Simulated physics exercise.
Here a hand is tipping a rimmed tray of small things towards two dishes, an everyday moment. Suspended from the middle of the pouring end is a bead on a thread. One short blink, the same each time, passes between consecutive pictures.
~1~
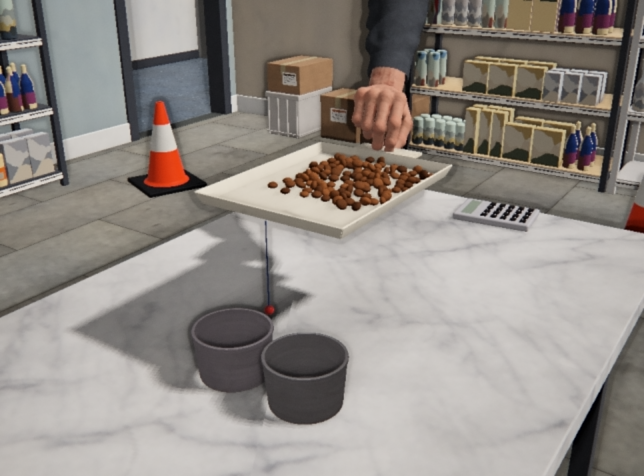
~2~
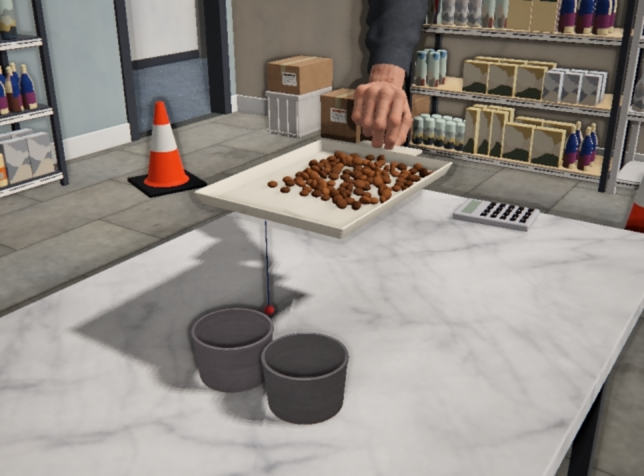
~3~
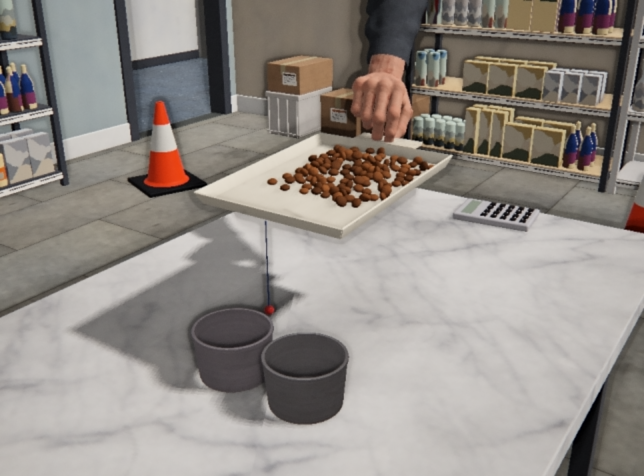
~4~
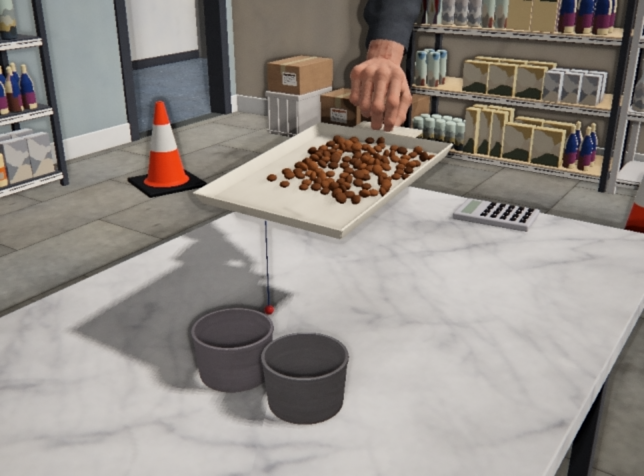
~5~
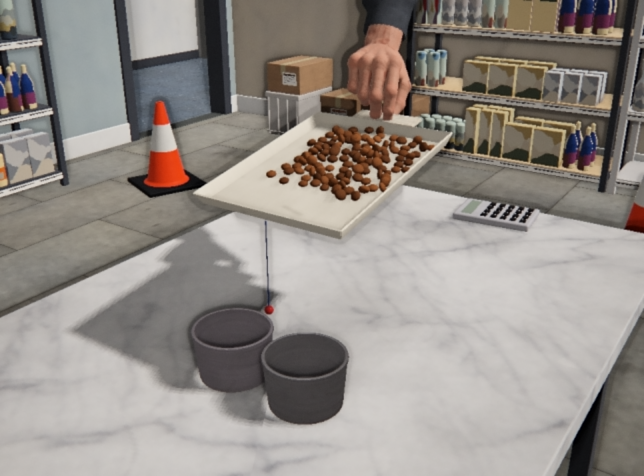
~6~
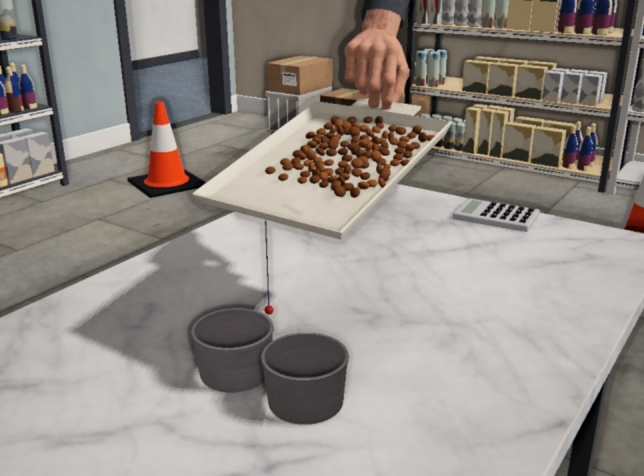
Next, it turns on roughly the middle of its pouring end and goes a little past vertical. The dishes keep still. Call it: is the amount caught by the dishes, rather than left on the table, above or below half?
Above half.
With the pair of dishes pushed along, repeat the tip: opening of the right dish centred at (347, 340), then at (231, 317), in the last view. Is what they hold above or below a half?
In order, they'd catch a minor share, and next a minor share.
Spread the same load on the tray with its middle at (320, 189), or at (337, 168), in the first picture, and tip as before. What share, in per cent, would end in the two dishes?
It's 80 percent the first time and 60 percent the second.
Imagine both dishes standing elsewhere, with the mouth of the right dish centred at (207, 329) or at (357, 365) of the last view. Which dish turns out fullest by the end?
At the first place the right-hand dish, at the second the left dish.
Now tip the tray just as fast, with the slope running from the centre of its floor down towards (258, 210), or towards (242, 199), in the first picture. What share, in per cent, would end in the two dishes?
The first try would leave around 50 per cent there, the second around 10 per cent.
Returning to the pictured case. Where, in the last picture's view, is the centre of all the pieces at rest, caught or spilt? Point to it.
Once nothing moves, the middle sits near (260, 383).
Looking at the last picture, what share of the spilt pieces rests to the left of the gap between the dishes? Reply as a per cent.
Roughly 90 in a hundred.
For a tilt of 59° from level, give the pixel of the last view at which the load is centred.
(271, 218).
Soon, tray tipped steeply; about two thirds on the tray; a stray few in the right dish; a stray few in the left dish; a stray few outside both; about a quarter in the air.
A while on, tray tipped right over; a small part on the tray; about a quarter in the right dish; about a quarter in the left dish; about a quarter outside both; about a quarter in the air.
Towards the end, tray tipped past a quarter turn; about a third in the right dish; about a third in the left dish; about a quarter outside both.
Finally, tray tipped past a quarter turn; about a third in the right dish; about a third in the left dish; about a quarter outside both.
